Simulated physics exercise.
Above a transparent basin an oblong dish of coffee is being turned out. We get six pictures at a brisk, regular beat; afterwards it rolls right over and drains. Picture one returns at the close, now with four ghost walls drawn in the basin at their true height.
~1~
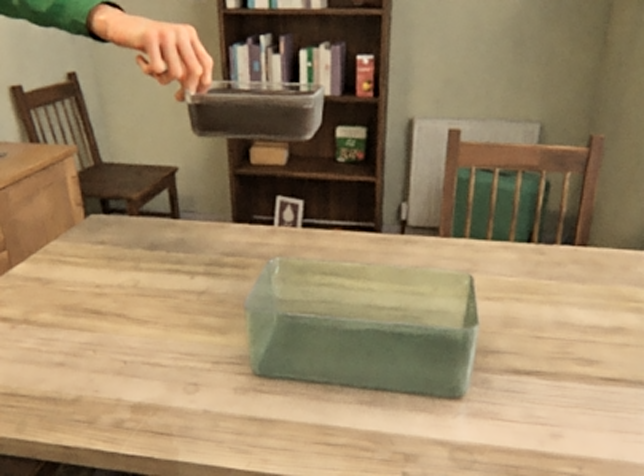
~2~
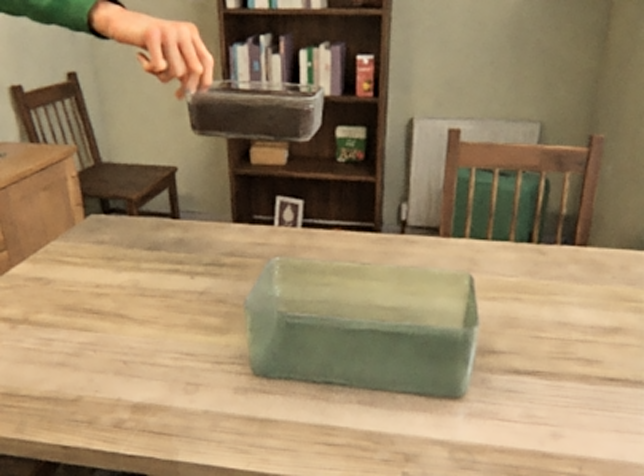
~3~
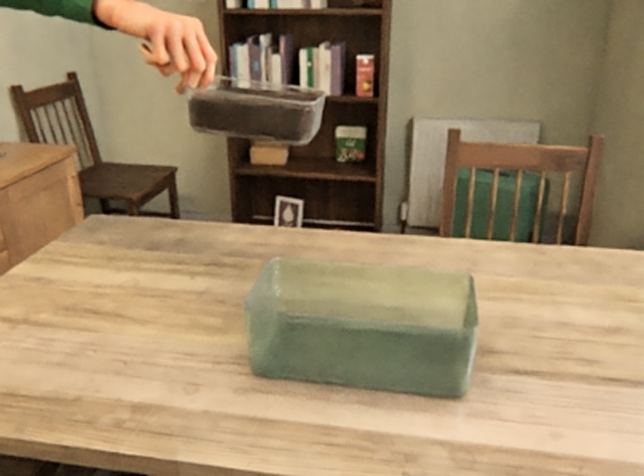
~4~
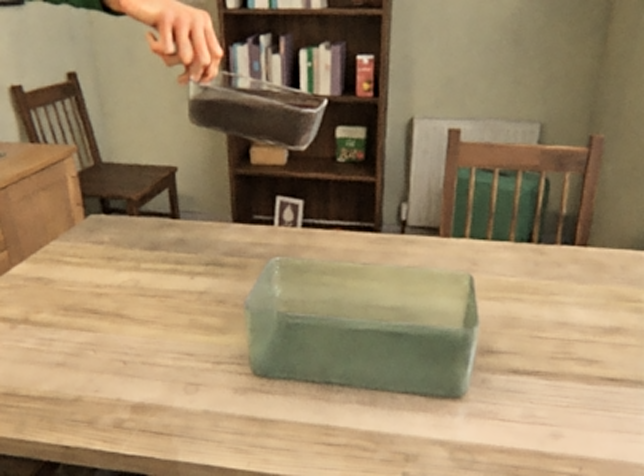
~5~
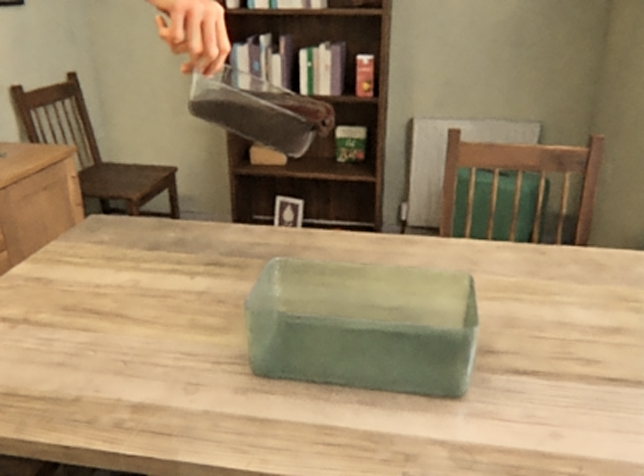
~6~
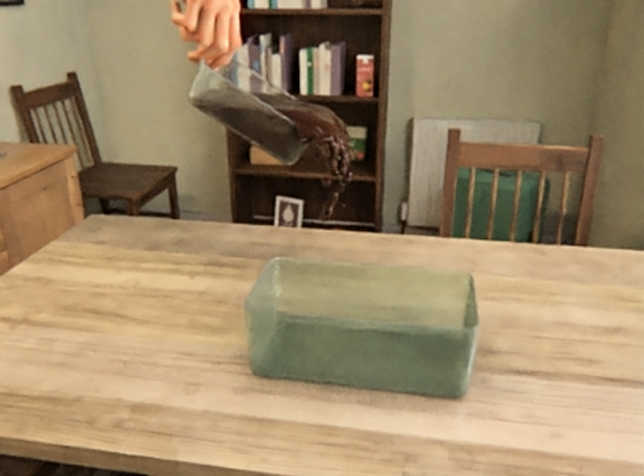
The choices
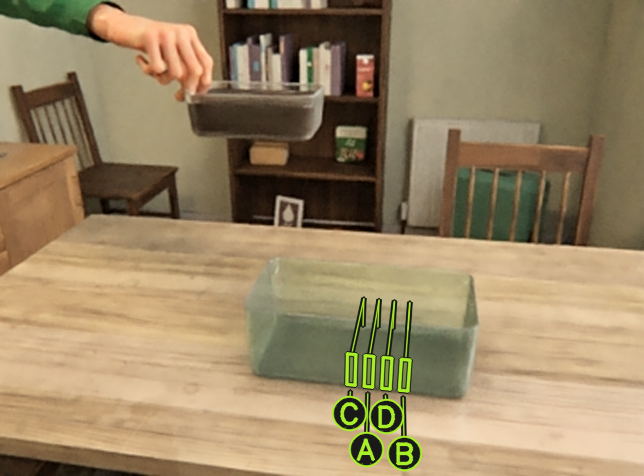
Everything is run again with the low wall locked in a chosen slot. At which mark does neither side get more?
Choose D.
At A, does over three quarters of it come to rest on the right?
No.
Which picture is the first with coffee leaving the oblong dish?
In picture 4.
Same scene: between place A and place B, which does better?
That is place A.
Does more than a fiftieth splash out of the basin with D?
Yes.
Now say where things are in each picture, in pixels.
Upright, lip at (318, 90); basin from (251, 370) to (468, 394); nothing has left yet.
Upright, lip at (318, 92); nothing has left yet.
Tipped about 6°, lip at (319, 96); nothing has left yet.
Tipped about 12°, lip at (321, 104); coffee is over the lip, down to (321, 104).
Tipped about 21°, lip at (321, 114); coffee is over the lip, down to (327, 131).
Tipped about 31°, lip at (320, 126); coffee is over the lip, down to (328, 212).
On the marked copy, A at (367, 393); B at (403, 397); C at (350, 391); D at (385, 395).
Choosing A, about 32 % ends left of the wall and 62 % right of it; 6 % is lost outside.
Choosing B, about 89 % ends left of the wall and 5 % right of it; 7 % is lost outside.
Choosing C, about 22 % ends left of the wall and 71 % right of it; 6 % is lost outside.
Choosing D, about 51 % ends left of the wall and 43 % right of it; 5 % is lost outside.
